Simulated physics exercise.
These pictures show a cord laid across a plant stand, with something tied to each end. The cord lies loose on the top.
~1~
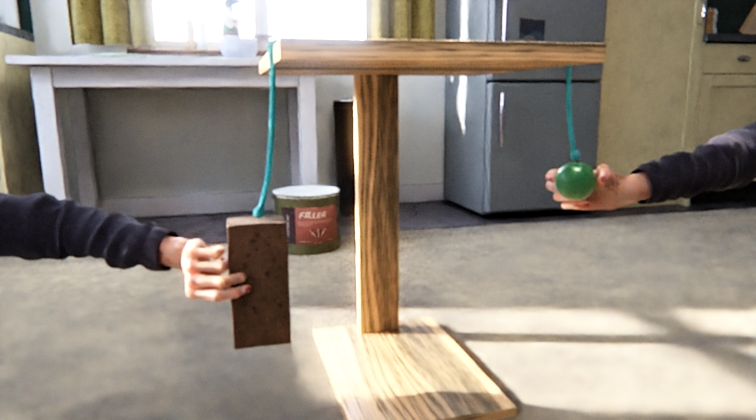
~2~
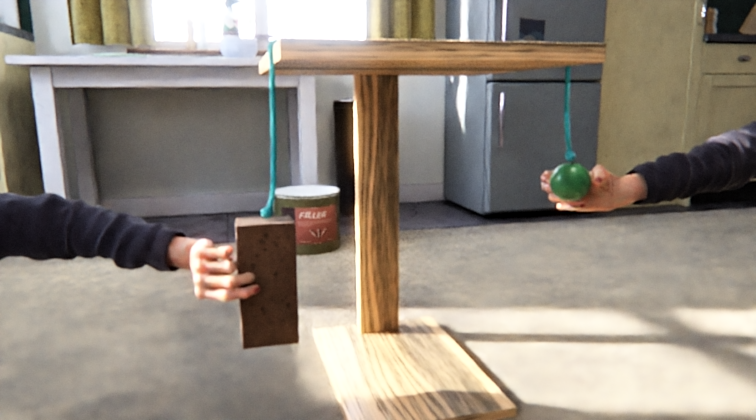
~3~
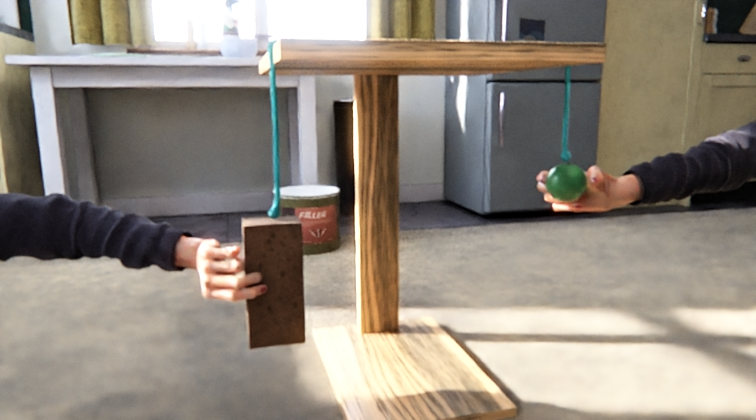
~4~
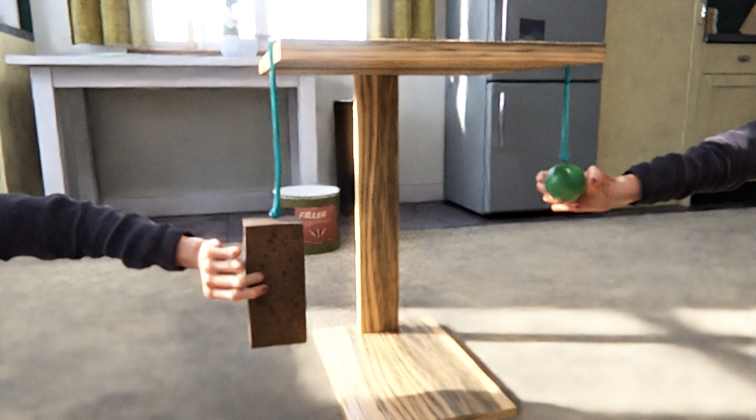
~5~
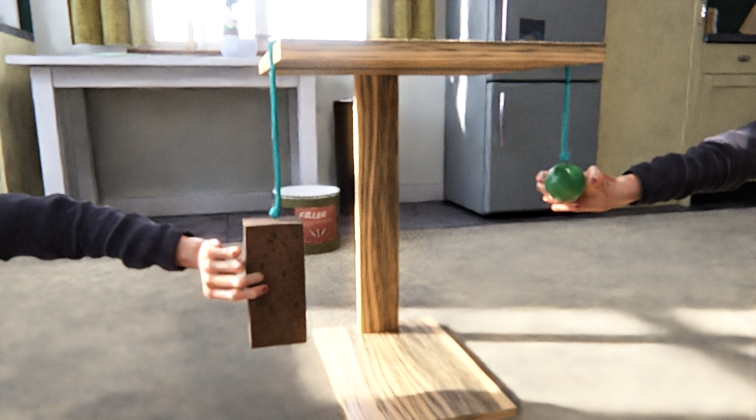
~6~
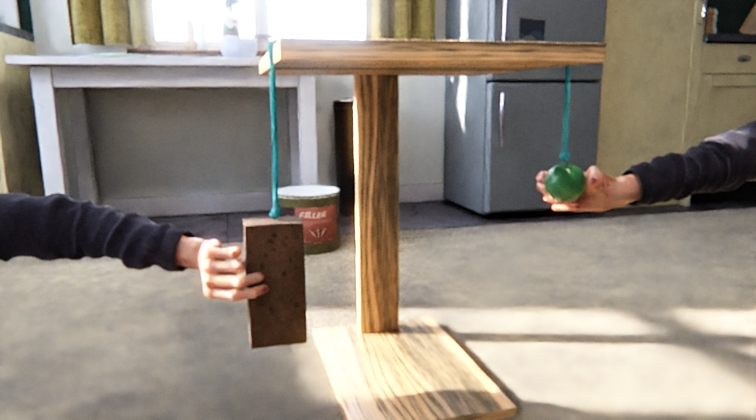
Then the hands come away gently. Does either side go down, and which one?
In the end the cord drops leftwards.
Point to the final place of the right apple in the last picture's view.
Around (288, 128).
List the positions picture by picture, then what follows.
In the first picture, left brick (259, 280); right apple (575, 181); cord over the top (413, 45).
In the second picture, left brick (267, 281); right apple (571, 182).
In the third picture, left brick (274, 281); right apple (566, 183).
In the fourth picture, left brick (276, 281); right apple (565, 183).
In the fifth picture, left brick (276, 281); right apple (565, 183).
In the sixth picture, left brick (276, 281); right apple (565, 183); cord over the top (413, 45).
Then, 0.60 s past the final frame, left brick down on the floor near (258, 379); right apple pulled up onto the top near (534, 26).
Then, 1.32 s past the final frame, left brick down on the floor near (273, 379); right apple pulled up onto the top near (376, 16).
When it is over, left brick down on the floor near (278, 379); right apple higher near (288, 127). The cord goes down on the left.
